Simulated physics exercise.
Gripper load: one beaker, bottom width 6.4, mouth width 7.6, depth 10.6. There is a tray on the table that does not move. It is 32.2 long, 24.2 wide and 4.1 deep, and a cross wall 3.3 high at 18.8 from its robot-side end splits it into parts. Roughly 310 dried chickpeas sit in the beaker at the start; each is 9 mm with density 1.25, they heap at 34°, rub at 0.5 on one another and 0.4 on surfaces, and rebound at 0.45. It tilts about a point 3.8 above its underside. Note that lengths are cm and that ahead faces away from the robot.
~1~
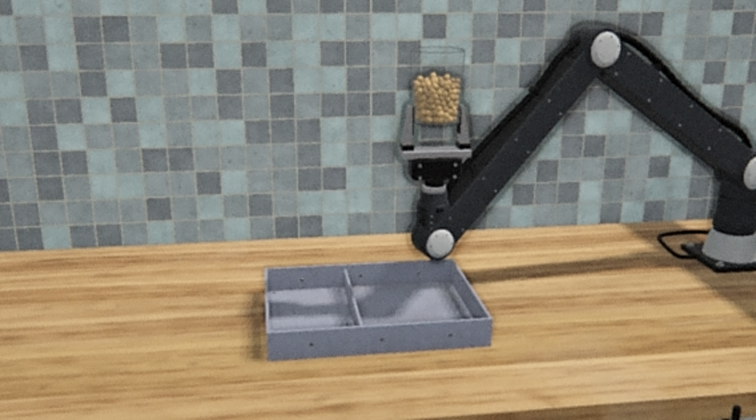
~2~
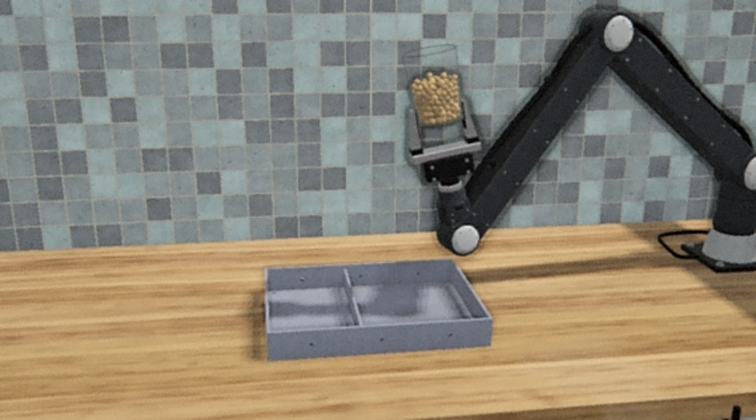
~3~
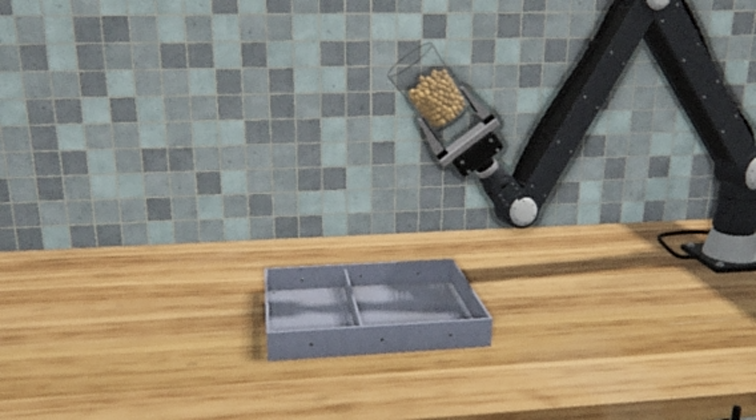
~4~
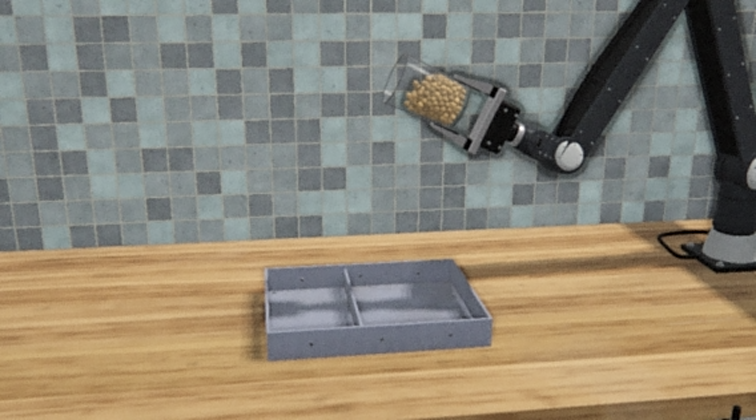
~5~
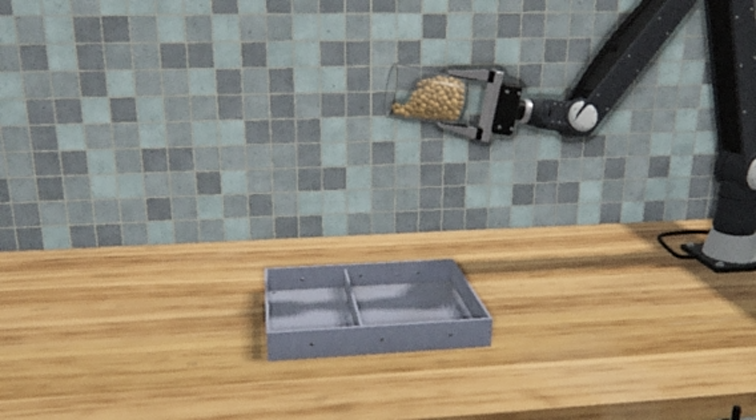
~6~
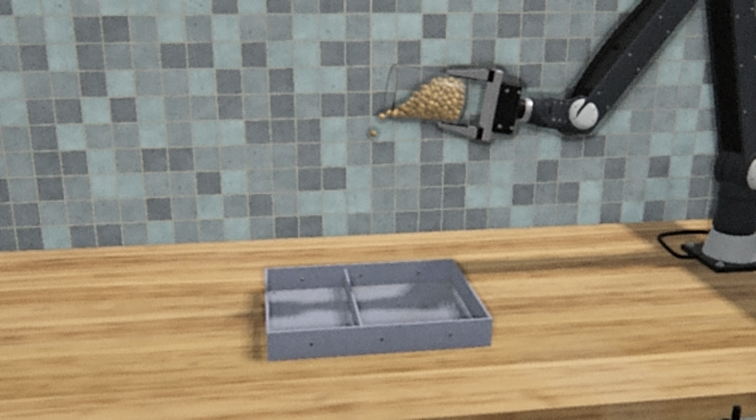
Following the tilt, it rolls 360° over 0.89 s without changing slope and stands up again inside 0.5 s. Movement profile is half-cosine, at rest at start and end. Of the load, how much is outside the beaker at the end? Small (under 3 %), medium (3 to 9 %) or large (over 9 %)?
Large.
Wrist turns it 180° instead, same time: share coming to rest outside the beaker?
Around 10 %.
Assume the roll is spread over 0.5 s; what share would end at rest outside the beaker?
Around 10 %.
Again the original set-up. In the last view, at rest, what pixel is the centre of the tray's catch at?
About (345, 313).
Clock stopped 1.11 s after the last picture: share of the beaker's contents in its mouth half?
Around 35 per cent.
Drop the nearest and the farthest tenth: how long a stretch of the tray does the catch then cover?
Spread length: Close to 18 cm.
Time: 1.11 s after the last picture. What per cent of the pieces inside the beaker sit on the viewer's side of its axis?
About 65 percent, I'd say.
Then, 0.56 s after the last picture, tipped 81°, highest piece 38 above the table; 290 in the beaker, 2 in the robot-side part, 2 in the far-side part, 13 in flight or on a rim.
Then, 1.11 s after the last picture, tipped 48°, highest piece 38 above the table; 251 in the beaker, 25 in the robot-side part, 23 in the far-side part, 8 in flight or on a rim.
Then, 1.59 s after the last picture, upright, highest piece 39 above the table; 251 in the beaker, 29 in the far-side part, 27 in the robot-side part.
Then, 2.29 s after the last picture, upright, highest piece 39 above the table; 251 in the beaker, 29 in the far-side part, 27 in the robot-side part.
Final count, 251 in the beaker, 29 in the far-side part, 27 in the robot-side part. That is 18 % outside the beaker.
